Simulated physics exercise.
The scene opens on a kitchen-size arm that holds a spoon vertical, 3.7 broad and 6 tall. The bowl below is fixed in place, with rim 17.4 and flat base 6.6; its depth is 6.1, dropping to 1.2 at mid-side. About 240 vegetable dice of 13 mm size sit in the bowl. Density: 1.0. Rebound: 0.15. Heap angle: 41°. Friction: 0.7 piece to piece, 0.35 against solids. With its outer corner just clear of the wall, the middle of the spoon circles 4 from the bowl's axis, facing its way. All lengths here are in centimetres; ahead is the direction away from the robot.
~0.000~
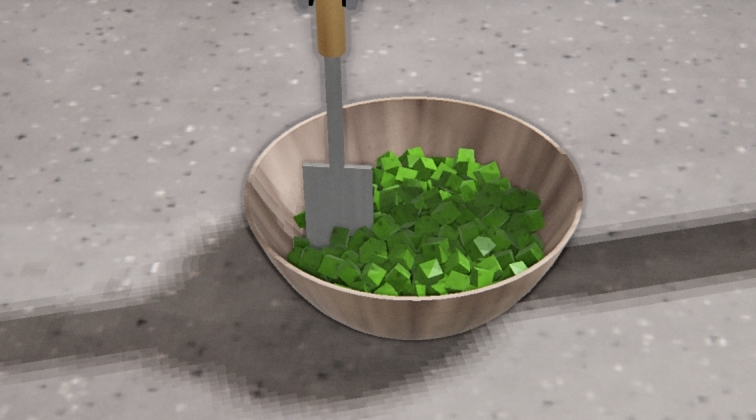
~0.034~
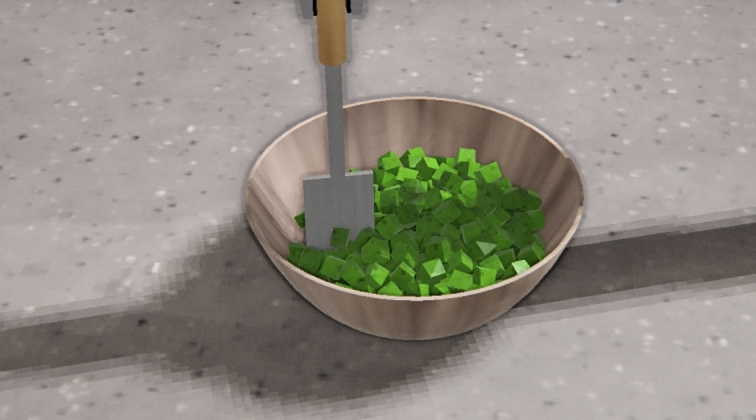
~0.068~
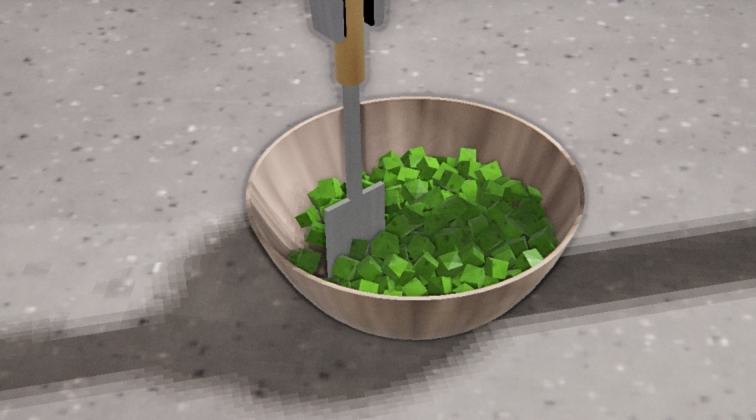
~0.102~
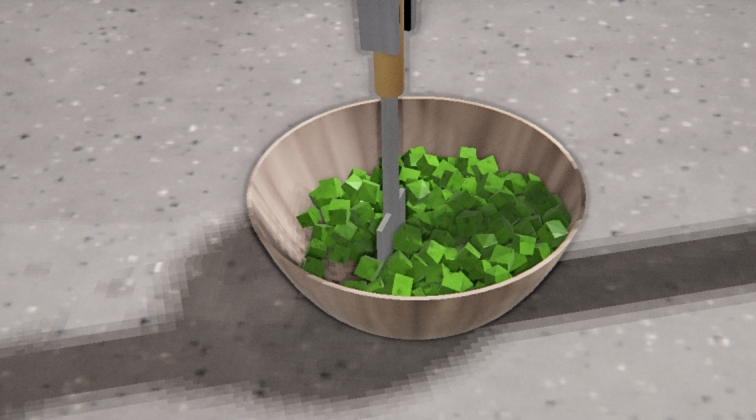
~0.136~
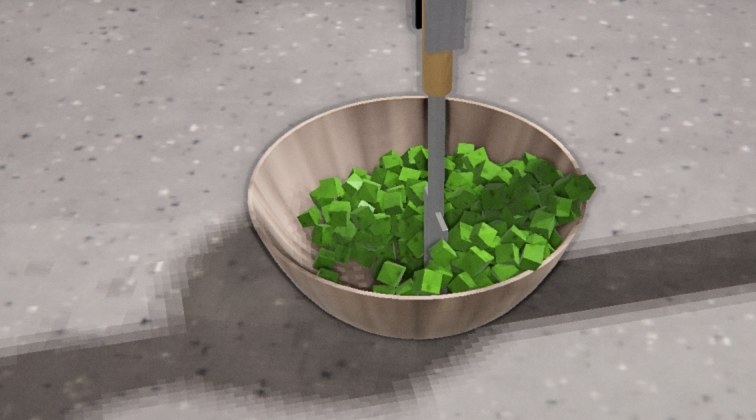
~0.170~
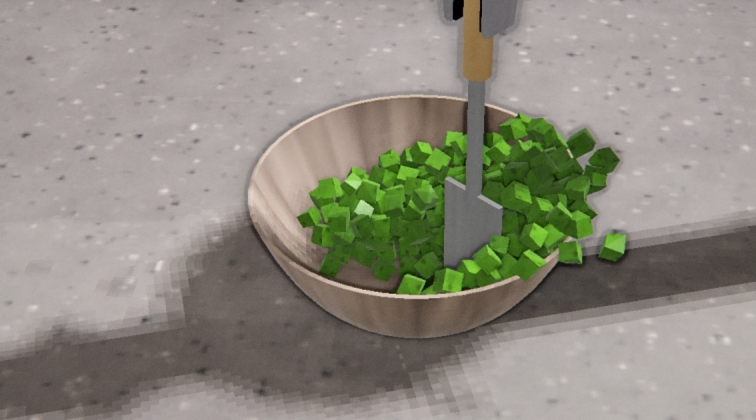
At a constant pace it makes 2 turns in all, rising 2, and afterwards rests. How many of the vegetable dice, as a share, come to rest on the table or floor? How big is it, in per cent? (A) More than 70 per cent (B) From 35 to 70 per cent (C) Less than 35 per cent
B.
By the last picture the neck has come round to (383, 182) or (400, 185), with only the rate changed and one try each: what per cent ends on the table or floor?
About 25 % for one try and about 35 % for the other, in order.
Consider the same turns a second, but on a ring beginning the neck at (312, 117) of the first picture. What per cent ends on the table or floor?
Table or floor share: Near 45 %.
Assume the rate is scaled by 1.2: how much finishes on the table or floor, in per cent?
Estimated share: Near 55 per cent.
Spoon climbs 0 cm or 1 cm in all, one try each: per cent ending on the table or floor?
60 and 55 %.
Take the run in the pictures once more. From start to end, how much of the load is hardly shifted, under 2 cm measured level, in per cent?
Near 5 per cent of the pieces.
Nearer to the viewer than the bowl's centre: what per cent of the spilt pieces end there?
30 %, approximately.
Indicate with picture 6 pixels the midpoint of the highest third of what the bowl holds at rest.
Near (437, 197).
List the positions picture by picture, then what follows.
The first picture shows spoon neck at (336, 142), 0° round; upper third of the load around (428, 216), from x 300 to 530, top at y 160; 239 in the bowl.
The second picture shows spoon neck at (337, 151), 14° round; upper third of the load around (425, 224), from x 295 to 535, top at y 160.
The third picture shows spoon neck at (354, 172), 45° round; upper third of the load around (426, 238), from x 300 to 545, top at y 160.
The fourth picture shows spoon neck at (391, 185), 77° round; upper third of the load around (462, 243), from x 310 to 555, top at y 160.
The fifth picture shows spoon neck at (436, 184), 109° round; upper third of the load around (502, 225), from x 310 to 580, top at y 155; 238 in the bowl, 1 in flight or on the tool.
The sixth picture shows spoon neck at (474, 168), 140° round; upper third of the load around (529, 191), from x 310 to 615, top at y 125; 232 in the bowl, 7 in flight or on the tool.
After 0.41 s, 5° round, highest piece 9 above the table; 156 in the bowl, 63 on the table or floor, 20 in flight or on the tool.
After 0.65 s, 229° round, highest piece 8 above the table; 130 in the bowl, 103 on the table or floor, 6 in flight or on the tool.
After 0.97 s, 0° round, highest piece 5 above the table; 123 in the bowl, 116 on the table or floor.
After 1.67 s, 0° round, highest piece 5 above the table; 123 in the bowl, 116 on the table or floor.
At rest, 123 in the bowl, 116 on the table or floor. That is 49 % on the table or floor.
